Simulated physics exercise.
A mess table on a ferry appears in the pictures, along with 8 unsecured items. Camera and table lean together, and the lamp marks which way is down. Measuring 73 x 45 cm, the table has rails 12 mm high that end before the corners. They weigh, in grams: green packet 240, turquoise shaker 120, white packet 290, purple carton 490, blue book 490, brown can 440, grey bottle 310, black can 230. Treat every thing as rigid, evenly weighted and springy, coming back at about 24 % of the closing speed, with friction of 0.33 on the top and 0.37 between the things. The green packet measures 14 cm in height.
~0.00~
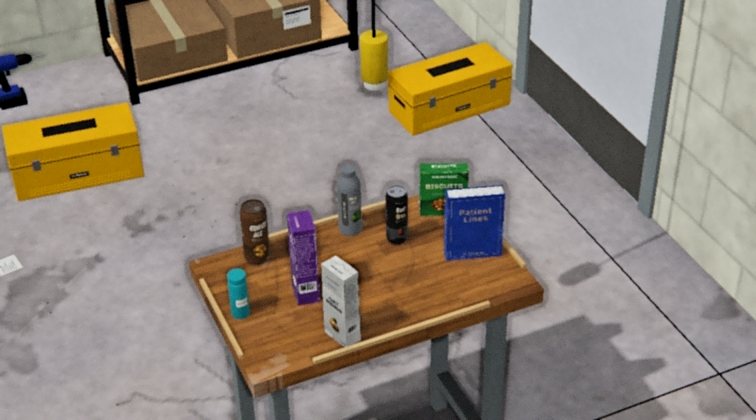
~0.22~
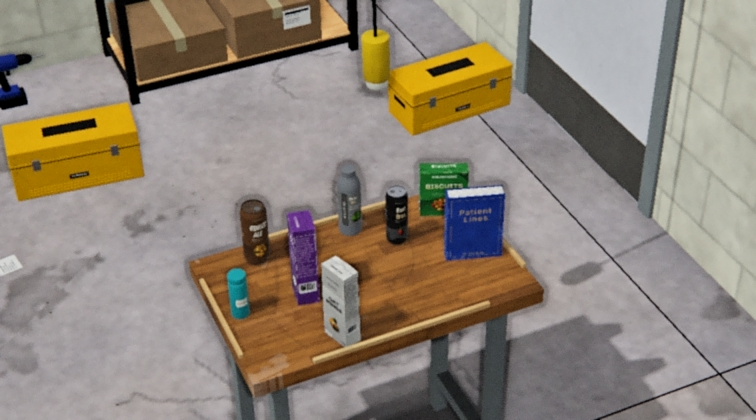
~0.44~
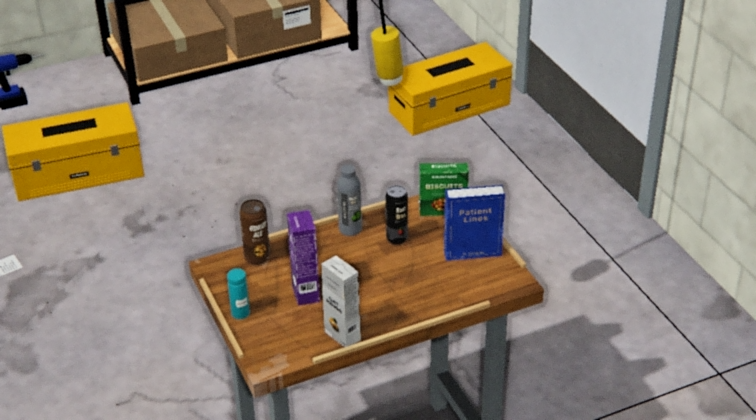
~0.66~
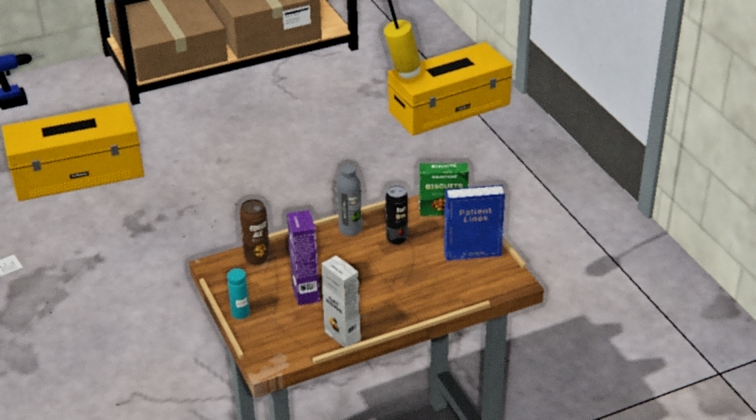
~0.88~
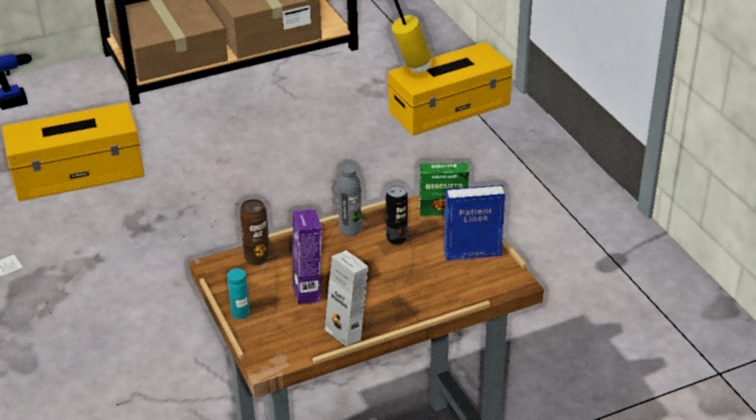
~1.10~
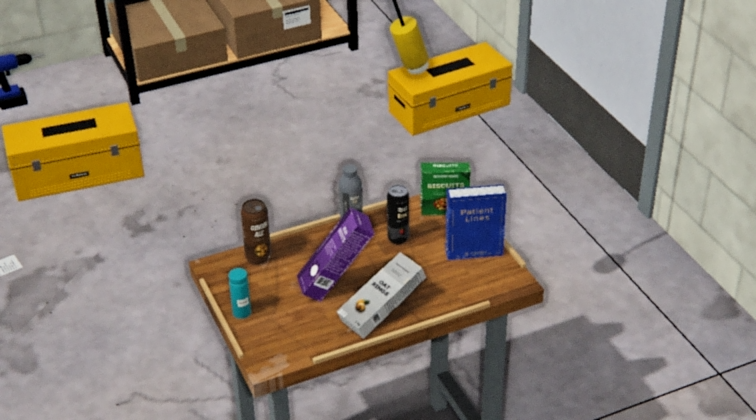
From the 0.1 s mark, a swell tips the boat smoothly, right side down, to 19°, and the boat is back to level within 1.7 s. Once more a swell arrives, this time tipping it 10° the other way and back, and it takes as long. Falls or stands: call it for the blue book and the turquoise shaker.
Blue book: Stands; turquoise shaker: Stands.
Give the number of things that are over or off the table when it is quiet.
Total: 2.
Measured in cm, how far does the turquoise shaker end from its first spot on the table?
Displacement: Approx. 0 cm.
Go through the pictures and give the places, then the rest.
The first picture shows boat level; blue book (474, 223); turquoise shaker (239, 294).
The second picture shows floor tilted 1°, right side down; purple carton (304, 259); brown can (255, 233).
The third picture shows floor tilted 7°, right side down; grey bottle (349, 199); black can (397, 215).
The fourth picture shows floor tilted 14°, right side down; green packet (444, 189); white packet (341, 303).
The fifth picture shows floor tilted 19°, right side down; white packet (346, 299) tipped 8° from how it sat; purple carton (307, 257) tipped 4° from how it sat.
The sixth picture shows floor tilted 18°, right side down; blue book (475, 223); turquoise shaker (240, 293).
After 1.20 s, floor tilted 15°, right side down; white packet on its side; purple carton on its side.
After 1.40 s, floor tilted 9°, right side down; white packet on its side; purple carton on its side.
After 1.70 s, boat level; white packet on its side; purple carton on its side.
At rest (4.0 s), tipped over on the table, white packet and purple carton; the other 6 in place, give or take 5 cm. Seen from the same camera at the end, blue book near (478, 222), turquoise shaker near (240, 294).
